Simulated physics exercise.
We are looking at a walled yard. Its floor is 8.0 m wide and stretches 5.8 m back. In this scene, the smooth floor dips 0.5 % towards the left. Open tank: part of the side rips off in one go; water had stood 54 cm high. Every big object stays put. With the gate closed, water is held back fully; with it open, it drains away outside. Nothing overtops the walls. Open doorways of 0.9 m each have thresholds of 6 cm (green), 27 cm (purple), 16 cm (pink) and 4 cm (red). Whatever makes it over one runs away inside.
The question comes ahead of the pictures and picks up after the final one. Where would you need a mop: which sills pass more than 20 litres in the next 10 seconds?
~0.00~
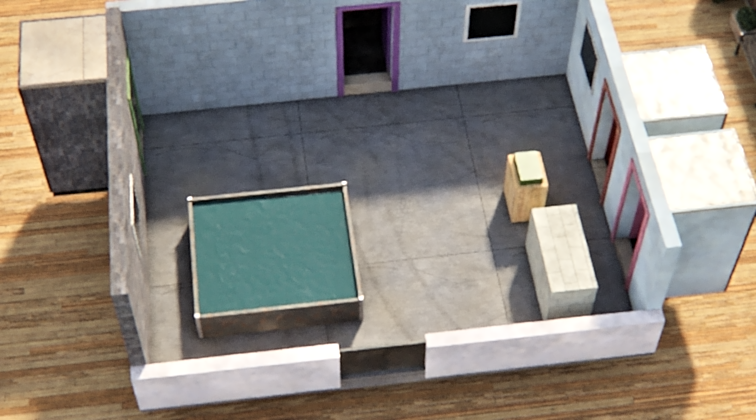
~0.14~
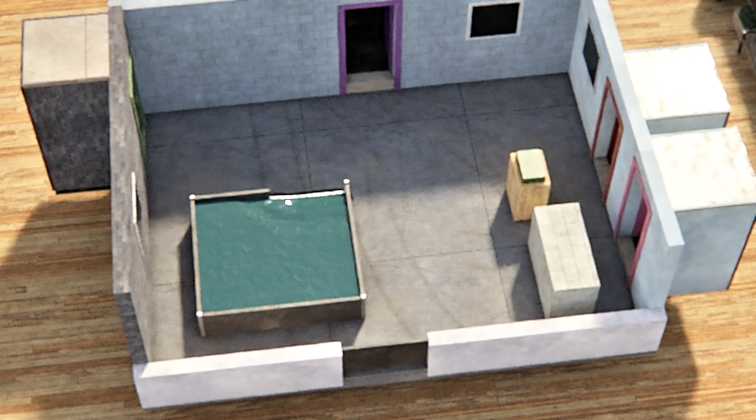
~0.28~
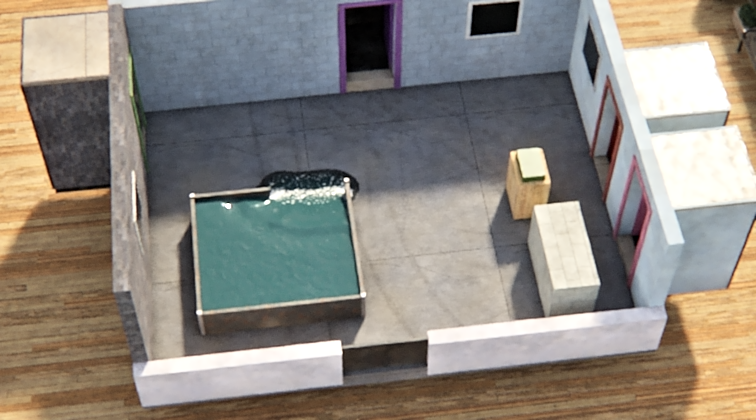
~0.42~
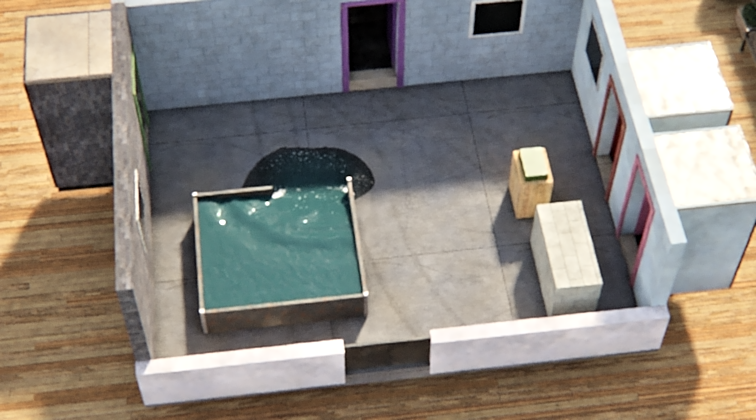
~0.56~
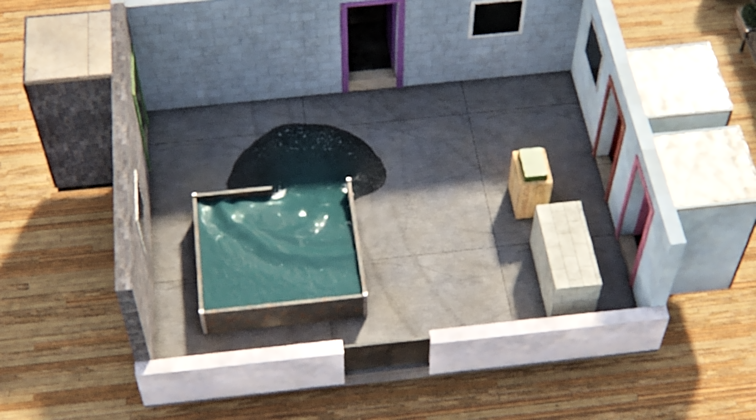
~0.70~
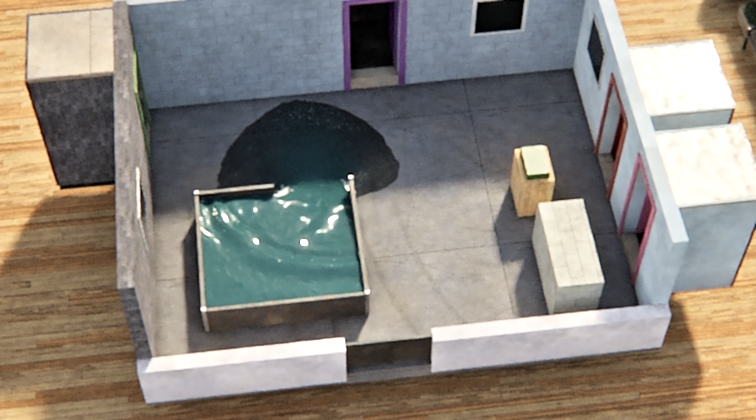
Result: Watch the green door: It will outstrip the limit, watch the purple door: It will not outstrip the limit, watch the pink door: It will not outstrip the limit, watch the red door: It will outstrip the limit.
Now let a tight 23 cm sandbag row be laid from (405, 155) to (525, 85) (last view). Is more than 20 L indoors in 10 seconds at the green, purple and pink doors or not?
Result - green: Yes, exceeded, purple: No, not exceeded, pink: No, not exceeded.
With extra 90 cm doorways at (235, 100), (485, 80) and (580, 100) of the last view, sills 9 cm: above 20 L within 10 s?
First doorway gets there, second falls short, third gets there.
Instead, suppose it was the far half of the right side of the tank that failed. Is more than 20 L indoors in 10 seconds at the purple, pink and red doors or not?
Door by door - purple: Within bounds, pink: Within bounds, red: Out of bounds.
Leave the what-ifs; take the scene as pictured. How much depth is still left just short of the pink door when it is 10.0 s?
I'd put it at around 13.5 cm deep.
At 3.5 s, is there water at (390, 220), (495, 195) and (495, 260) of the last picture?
In turn: Still dry, dry, dry.
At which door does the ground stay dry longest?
Result: Pink door.
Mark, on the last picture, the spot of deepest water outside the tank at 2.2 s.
In the final picture, near (306, 107).
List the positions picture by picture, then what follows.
The first frame shows still water, 54 cm deep, in the open tank at (273, 251).
In the second frame, water pours out on the open tank's far side and has run 0.7 m, to a hidden place; typically 10 cm deep outside, 54 cm at the open tank's back.
In the third frame, the front is at (348, 179), 0.9 m from the gap on the open tank's far side; 1.0 m2 of floor is under water; 54 cm left at the back of the open tank.
In the fourth frame, the front is at (283, 152), 1.3 m from the gap on the open tank's far side; 2.0 m2 of floor is under water; 54 cm left at the back of the open tank.
In the fifth frame, water pours out on the open tank's far side and has run 1.8 m, to (284, 129); typically 6 cm deep outside, 54 cm at the open tank's back.
In the sixth frame, the front is at (287, 107), 2.3 m from the gap on the open tank's far side; 4.5 m2 of floor is under water; 54 cm left at the back of the open tank.
After 1.4 s water covers 20 % of the floor and is deepest (31 cm) near (327, 192); green door not reached, purple door 17 cm at the sill, 0 L in, pink door not reached, red door not reached.
After 2.2 s water covers 25 % of the floor and is deepest (33 cm) near (306, 107); green door not reached, purple door 26 cm at the sill, 0 L in, pink door not reached, red door not reached.
After 3.5 s water covers 40 % of the floor and is deepest (26 cm) near (160, 114); green door 19 cm at the sill, 48 L in, purple door 20 cm at the sill, 0 L in, pink door not reached, red door not reached.
After 6.0 s water covers 65 % of the floor and is deepest (18 cm) near (160, 371); green door 16 cm at the sill, 187 L in, purple door 13 cm at the sill, 0 L in, pink door 5 cm at the sill, 0 L in, red door 8 cm at the sill, 17 L in.
After 10.0 s water covers 95 % of the floor and is deepest (14 cm) near (619, 247); green door 11 cm at the sill, 280 L in, purple door 8 cm at the sill, 0 L in, pink door 14 cm at the sill, 0 L in, red door 7 cm at the sill, 48 L in.
